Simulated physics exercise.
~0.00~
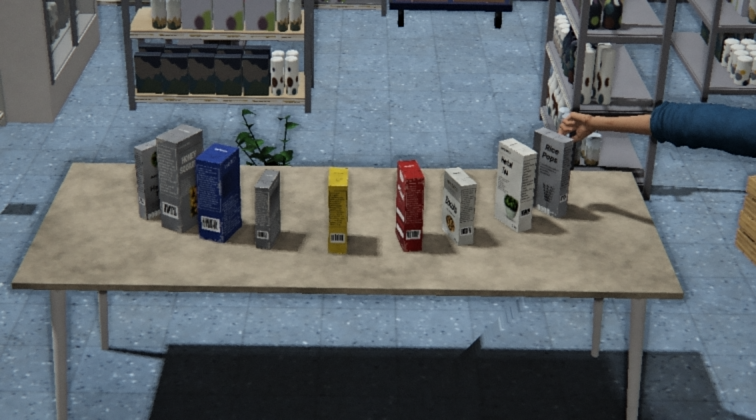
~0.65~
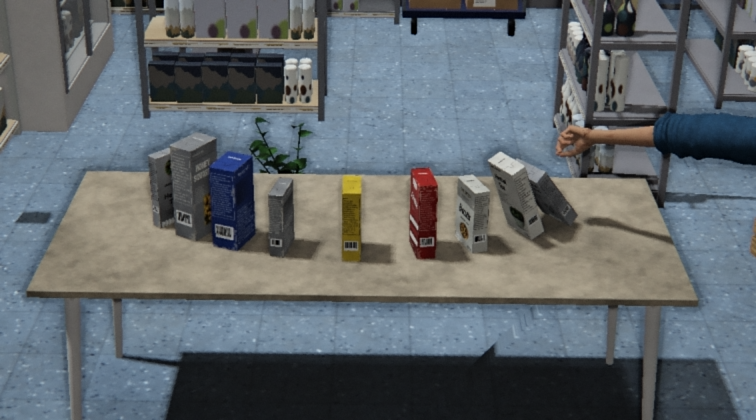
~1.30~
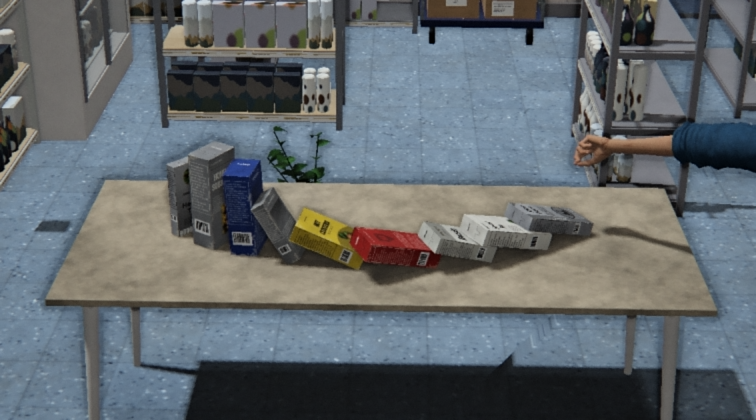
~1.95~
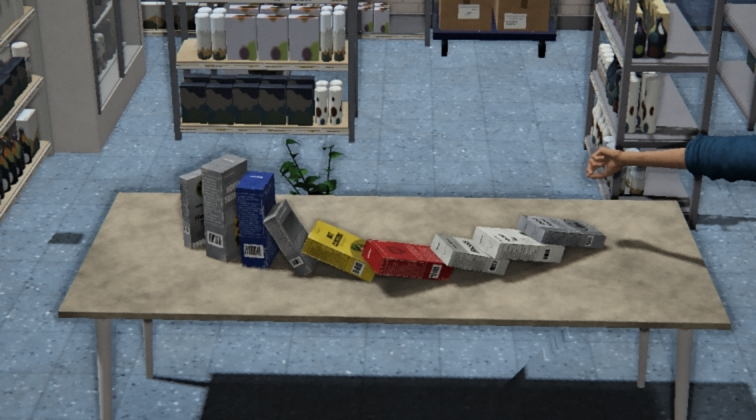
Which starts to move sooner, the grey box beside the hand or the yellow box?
The grey box beside the hand moves sooner. It is already leaning while the yellow box still stands upright, and the yellow one goes over later.
In a shop, a hand tips the rightmost box and others topple leftward, leaving three standing.
